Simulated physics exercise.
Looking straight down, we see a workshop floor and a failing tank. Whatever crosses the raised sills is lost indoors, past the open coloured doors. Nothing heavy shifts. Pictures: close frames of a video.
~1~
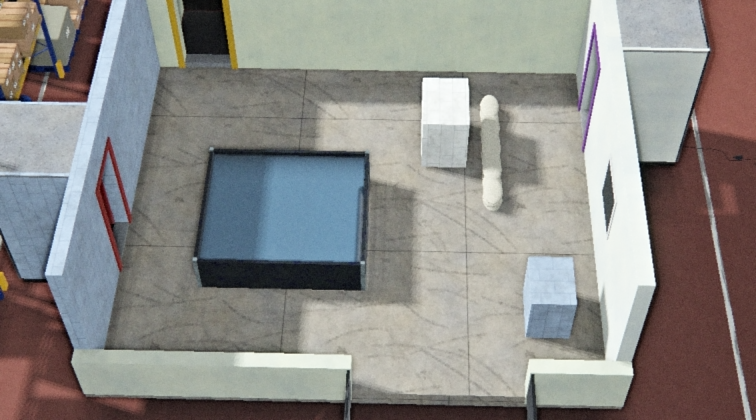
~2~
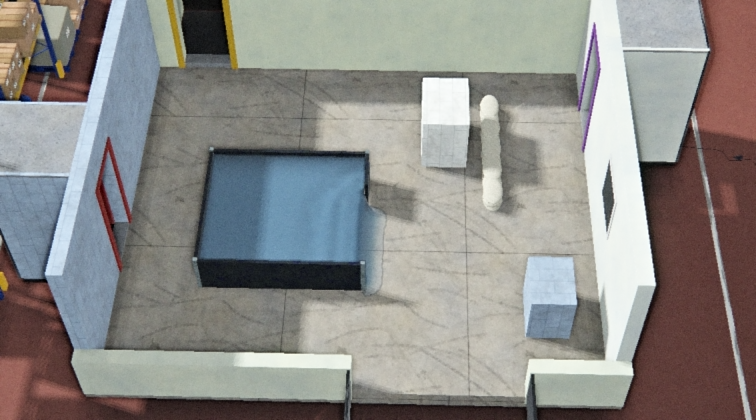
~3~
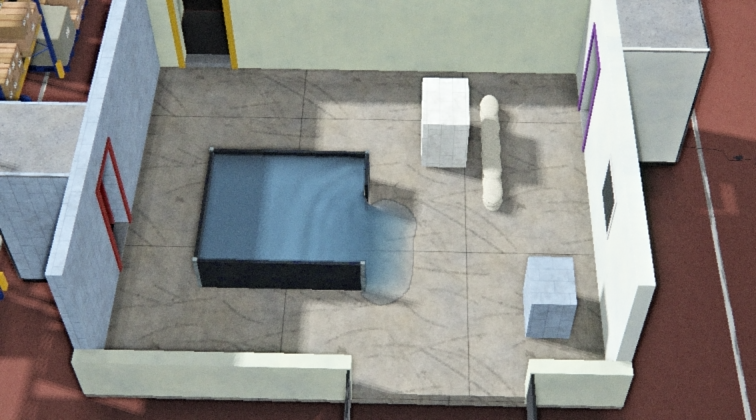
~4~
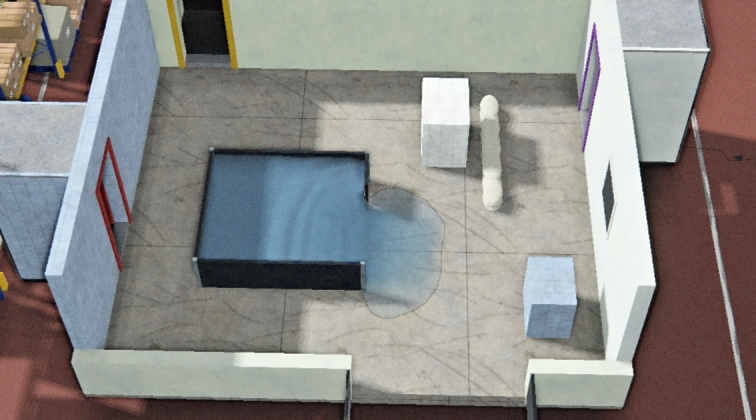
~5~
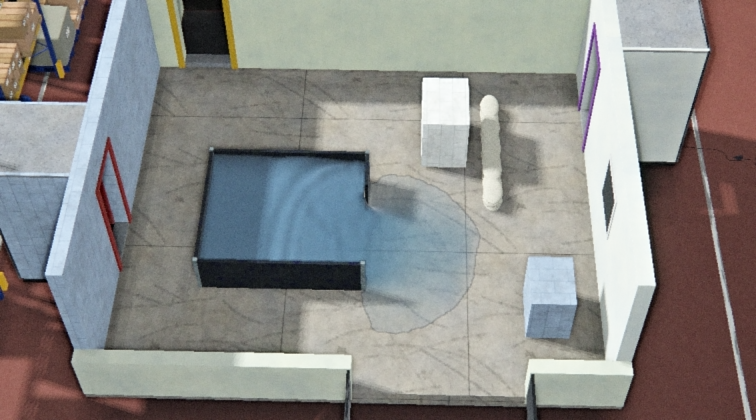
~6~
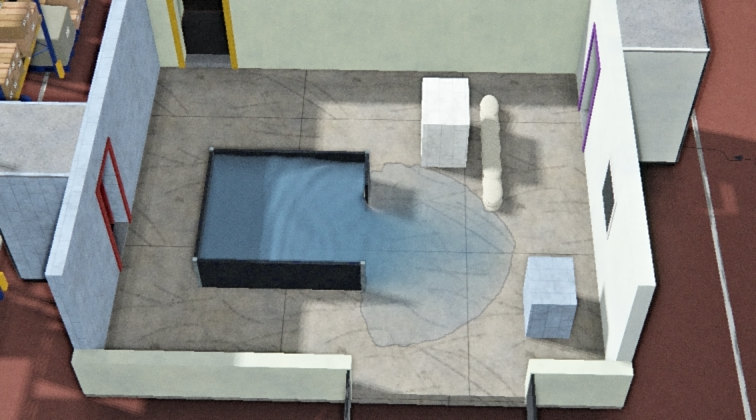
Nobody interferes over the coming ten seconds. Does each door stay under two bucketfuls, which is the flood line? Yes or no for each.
Purple door - no, it floods; red door - yes, stays under; yellow door - yes, stays under.
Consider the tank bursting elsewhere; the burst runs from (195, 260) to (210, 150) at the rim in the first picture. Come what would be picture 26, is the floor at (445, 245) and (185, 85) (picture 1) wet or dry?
One after the other: No water, wet.
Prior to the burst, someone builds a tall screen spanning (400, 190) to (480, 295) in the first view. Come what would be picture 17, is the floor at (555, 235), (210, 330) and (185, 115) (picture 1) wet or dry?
First spared, then spared, then spared.
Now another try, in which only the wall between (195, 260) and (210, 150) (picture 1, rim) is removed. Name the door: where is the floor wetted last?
That is the one in purple.
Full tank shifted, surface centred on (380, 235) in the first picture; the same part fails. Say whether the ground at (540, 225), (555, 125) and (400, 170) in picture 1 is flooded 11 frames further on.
So, in the order given, I'd say soaked through, soaked through, unaffected.
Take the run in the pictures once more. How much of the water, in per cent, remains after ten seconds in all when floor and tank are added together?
Estimate: Close to 72 %.
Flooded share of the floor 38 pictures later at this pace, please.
Near 60 in a hundred.
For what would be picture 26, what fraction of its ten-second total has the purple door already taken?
Around 0 %.
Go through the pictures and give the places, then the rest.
In the first picture, still water in the water tank at (285, 208).
In the second picture, water pours out at (363, 242) and has run to (370, 291).
In the third picture, water pours out at (363, 242) and has run to (384, 300).
In the fourth picture, water pours out at (363, 242) and has run to (409, 307).
In the fifth picture, water pours out at (363, 243) and has run to (473, 232).
In the sixth picture, the front is at (509, 241), out from the gap at (363, 243).
A moment on, water covers 25 % of the floor; the purple door not reached, the red door not reached, the yellow door not reached.
Next, water covers 30 % of the floor; the purple door not reached, the red door not reached, the yellow door not reached.
Then, water covers 45 % of the floor; the purple door wet at the sill, nothing in, the red door not reached, the yellow door not reached.
Later, water covers 60 % of the floor; the purple door under two buckets in, the red door not reached, the yellow door not reached.
In the end, water covers 80 % of the floor; the purple door over two buckets in, the red door not reached, the yellow door wet at the sill, nothing in.
